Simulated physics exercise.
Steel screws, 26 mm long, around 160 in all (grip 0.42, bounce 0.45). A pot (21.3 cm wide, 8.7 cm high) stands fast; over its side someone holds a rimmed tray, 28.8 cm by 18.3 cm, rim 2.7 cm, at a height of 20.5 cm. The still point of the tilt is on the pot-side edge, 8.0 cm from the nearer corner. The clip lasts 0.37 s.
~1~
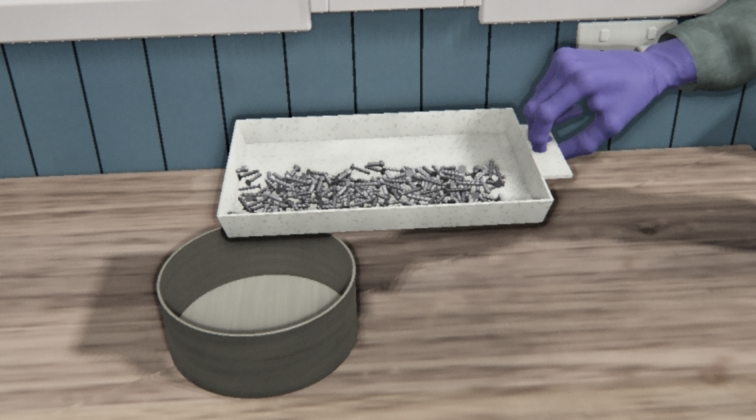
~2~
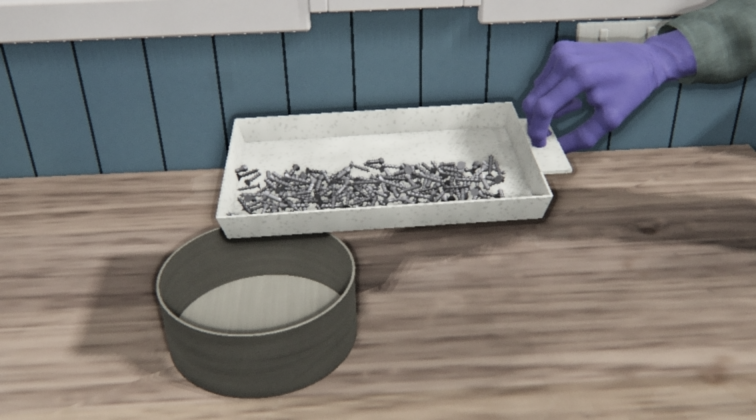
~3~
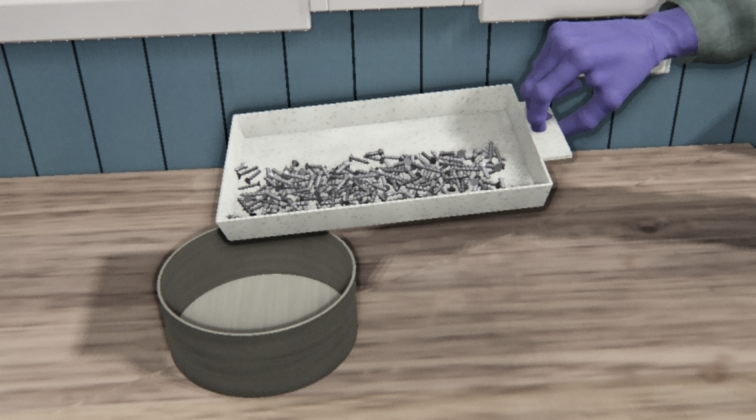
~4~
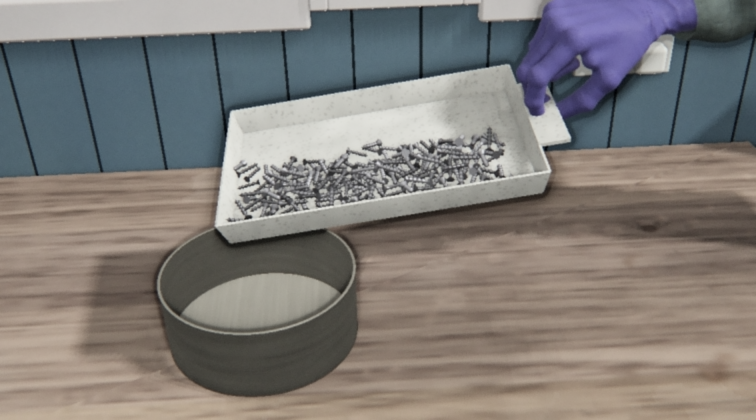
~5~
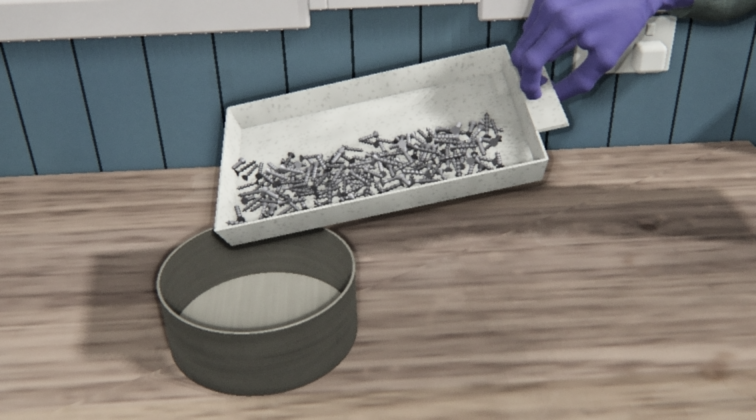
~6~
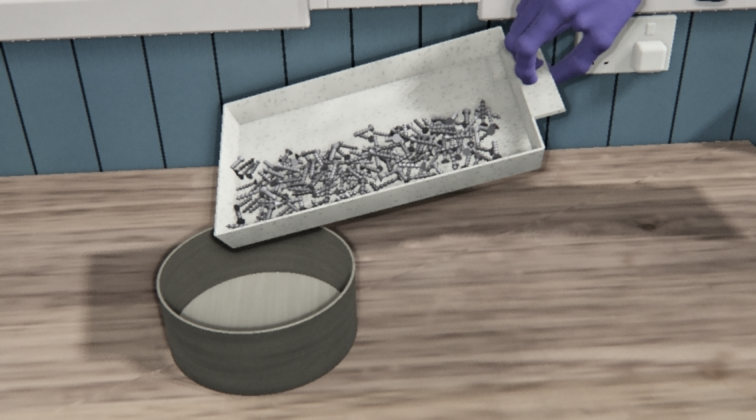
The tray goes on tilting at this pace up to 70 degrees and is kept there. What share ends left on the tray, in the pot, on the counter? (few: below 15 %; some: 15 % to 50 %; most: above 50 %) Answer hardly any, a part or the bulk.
Tray: A part, pot: Hardly any, counter: The bulk.
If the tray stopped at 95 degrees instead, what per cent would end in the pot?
Then about 25 per cent.
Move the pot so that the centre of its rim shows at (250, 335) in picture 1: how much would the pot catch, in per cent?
Some 70 per cent.
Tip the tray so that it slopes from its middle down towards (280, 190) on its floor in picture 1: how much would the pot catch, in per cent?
About 20 per cent.
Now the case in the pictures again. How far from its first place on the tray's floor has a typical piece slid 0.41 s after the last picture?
Roughly 3 cm.
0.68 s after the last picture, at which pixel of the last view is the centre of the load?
Around (271, 203).
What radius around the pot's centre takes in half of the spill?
Some 16 cm.
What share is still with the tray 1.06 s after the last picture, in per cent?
About 55 per cent.
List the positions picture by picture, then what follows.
The first picture shows tray tilt 0 degrees, front corners at (226, 212) and (544, 197); middle of the pieces at (363, 197); pot at (257, 272).
The second picture shows tray tilt 1 degrees, front corners at (225, 213) and (543, 193); middle of the pieces at (363, 195).
The third picture shows tray tilt 5 degrees, front corners at (224, 216) and (543, 181), lowest corner left front; middle of the pieces at (362, 190).
The fourth picture shows tray tilt 10 degrees, front corners at (223, 220) and (541, 168), lowest corner left front; middle of the pieces at (361, 184).
The fifth picture shows tray tilt 14 degrees, front corners at (222, 224) and (538, 156), lowest corner left front; middle of the pieces at (359, 178).
The sixth picture shows tray tilt 19 degrees, front corners at (222, 228) and (535, 145), lowest corner left front; middle of the pieces at (357, 174); pot at (257, 269).
Then, 0.41 s after the last picture, tilt 44 degrees; the tray holds 100 %, the pot 0 %.
Then, 0.68 s after the last picture, tilt 60 degrees; the tray holds 100 %, the pot 0 %.
Then, 1.06 s after the last picture, tilt 70 degrees; the tray holds 55 %, the pot 5 %.
In the end, tray 30 %, pot 10 %, counter 60 %.
